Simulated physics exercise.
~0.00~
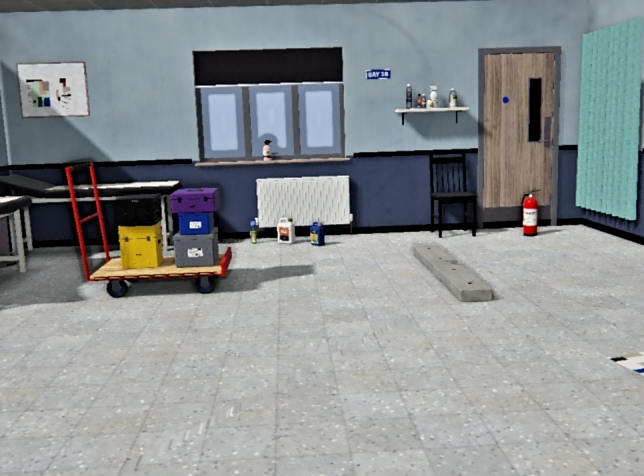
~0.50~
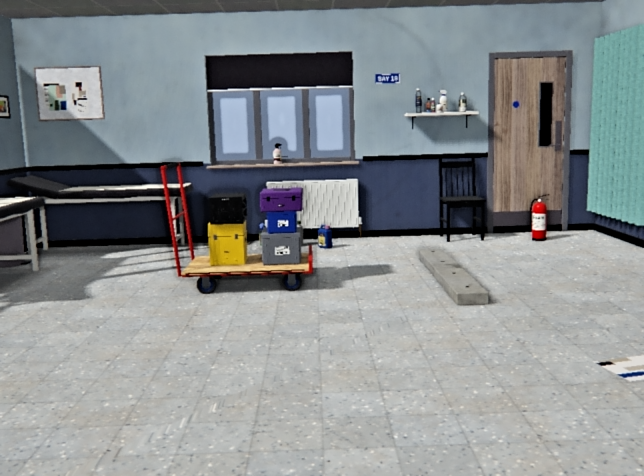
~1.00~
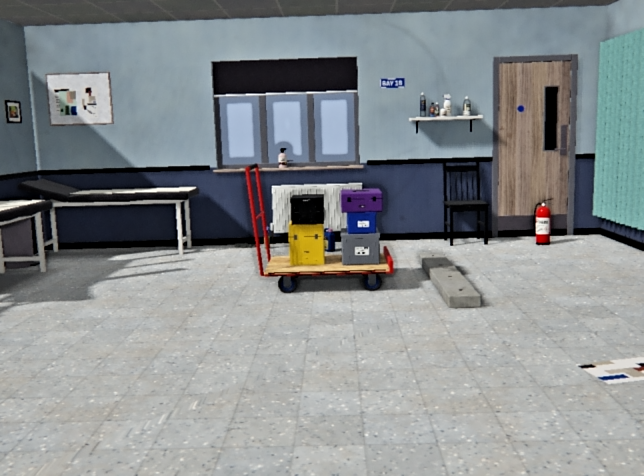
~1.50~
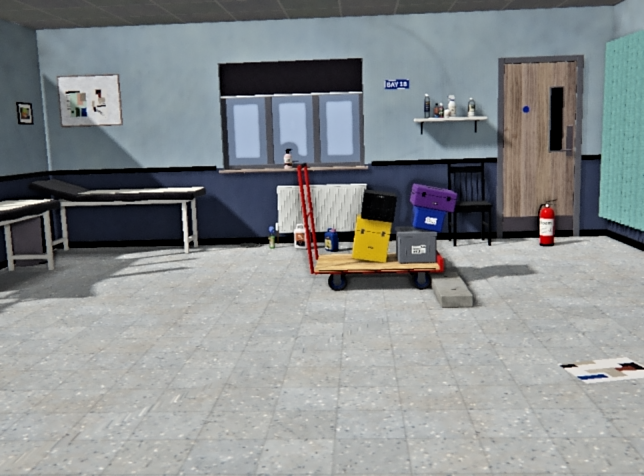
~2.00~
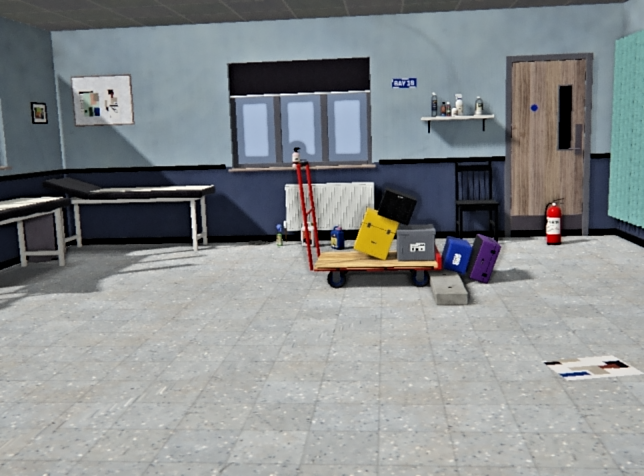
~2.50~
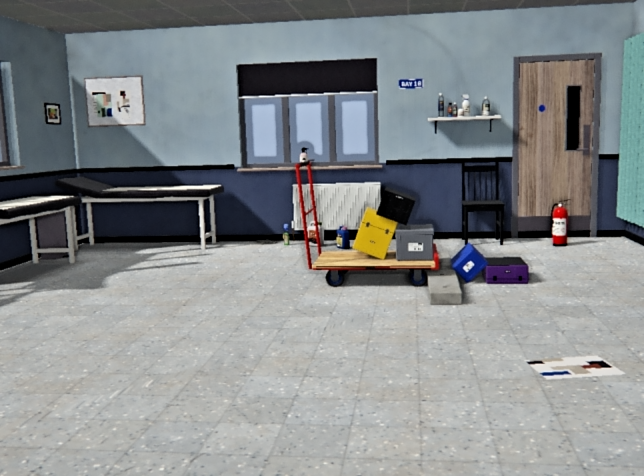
A flat cart with a red handle rolls to the right across the pale tiled floor of a blue-walled room, seen from the side by a slowly drifting camera. It carries a black crate above a yellow toolbox and, to their right, a purple toolbox and blue tote stacked on a grey tote. The cart stops against a low grey kerb, and the load lurches forward. The purple toolbox and blue tote topple off the right end onto the floor beyond the kerb. The yellow toolbox leans against the grey tote, with the tilted black crate still aboard.
